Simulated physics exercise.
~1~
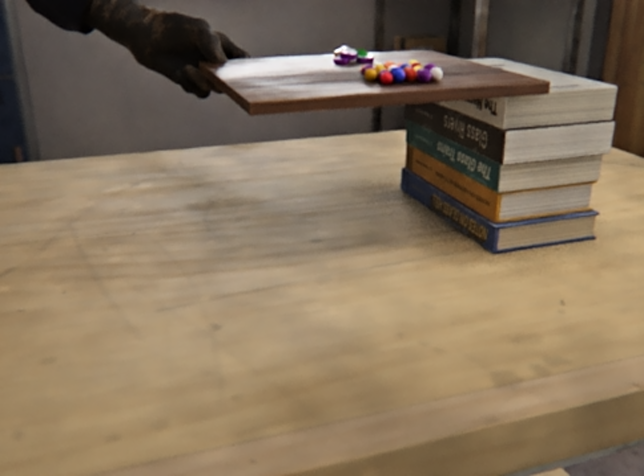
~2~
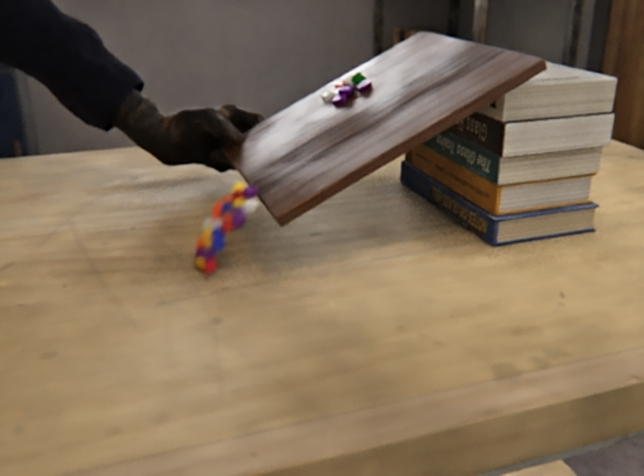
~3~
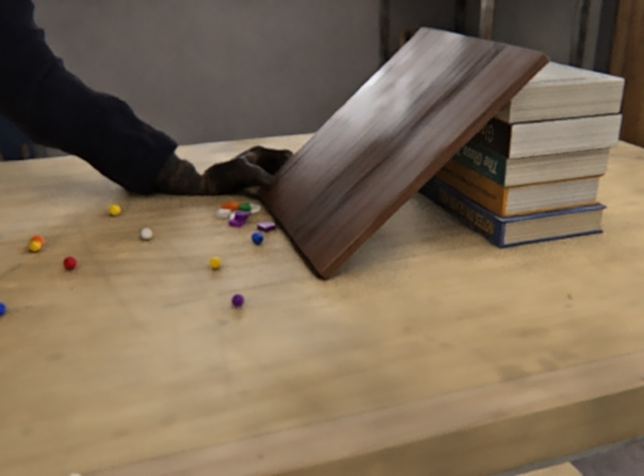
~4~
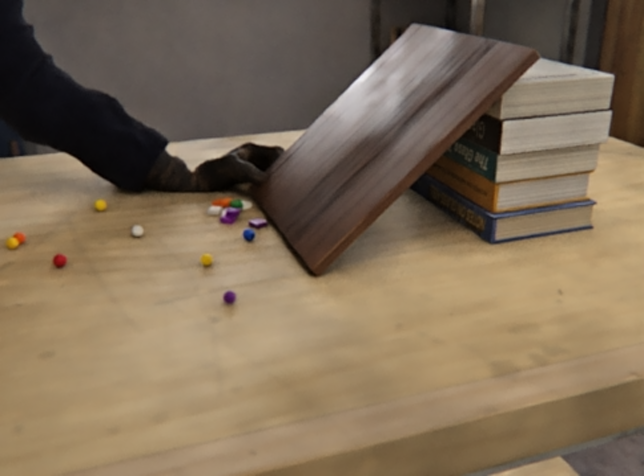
A gloved hand lowers its end of a wooden board propped on stacked books, and the front handful of colorful beads spills off first, scattering leftward across the table, while the purple and green pieces behind slide down later and mostly stop at the board's foot.
